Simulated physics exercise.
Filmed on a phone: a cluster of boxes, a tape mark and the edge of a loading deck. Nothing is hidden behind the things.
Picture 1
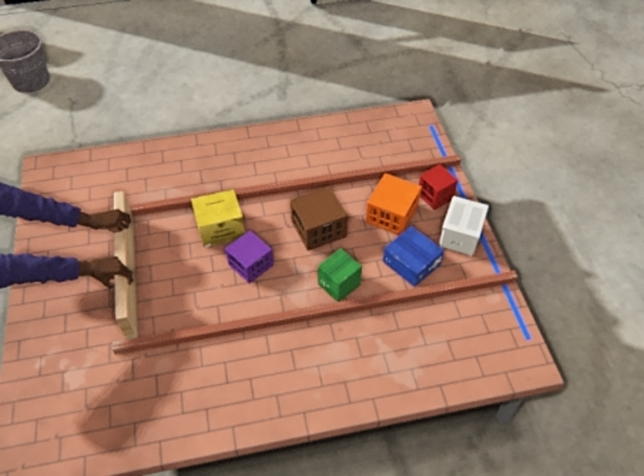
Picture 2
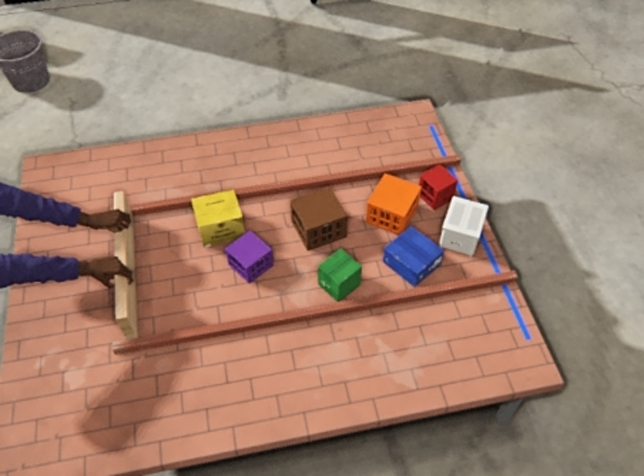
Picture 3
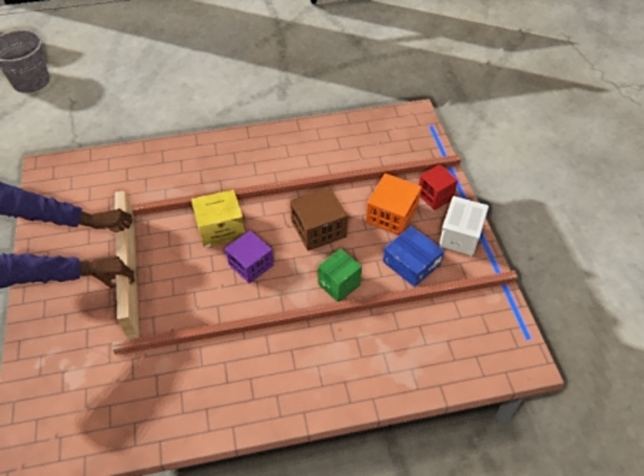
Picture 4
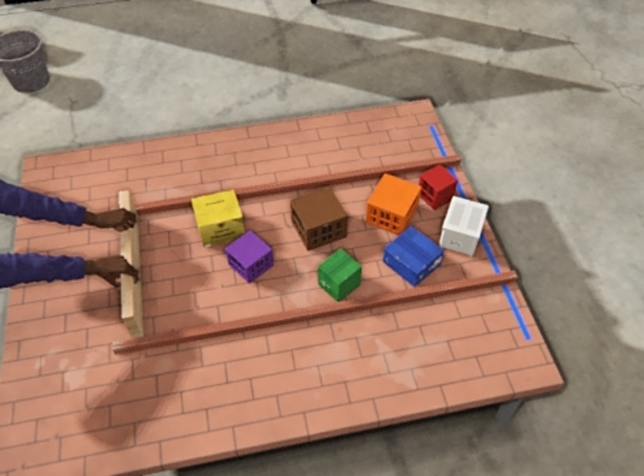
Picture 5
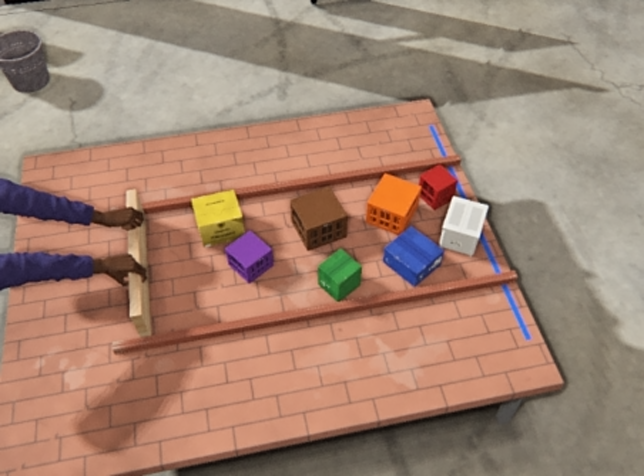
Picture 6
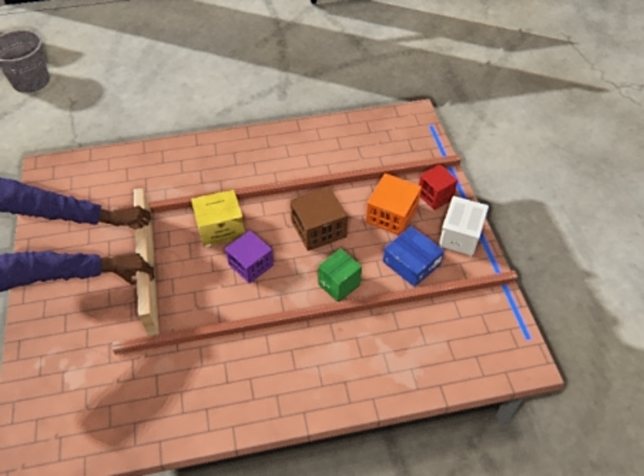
Wooden plank held by two hands sliding slightly right along a brick-patterned deck, while the colourful boxes between the rails stay still.
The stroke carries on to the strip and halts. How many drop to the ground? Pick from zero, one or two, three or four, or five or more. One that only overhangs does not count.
In the end the number that fall off is five or more.
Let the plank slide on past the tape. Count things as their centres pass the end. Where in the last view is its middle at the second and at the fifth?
First at (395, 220), next at (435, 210).
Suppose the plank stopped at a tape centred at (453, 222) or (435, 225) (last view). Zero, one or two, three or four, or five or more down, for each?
In that order: At least five; either three or four.
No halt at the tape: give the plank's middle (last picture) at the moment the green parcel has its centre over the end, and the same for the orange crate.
For the green parcel at (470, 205), for the orange crate at (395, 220).
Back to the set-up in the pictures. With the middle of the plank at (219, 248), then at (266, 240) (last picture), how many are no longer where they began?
First 1, then 3.
A little later, none off yet; white tote at rest near (463, 227); red crate at rest near (437, 187); blue parcel at rest near (413, 256).
When it is over, the number that fall off is five or more; down, yellow box, purple crate, brown crate, green parcel, orange crate, blue parcel, red crate and white tote.
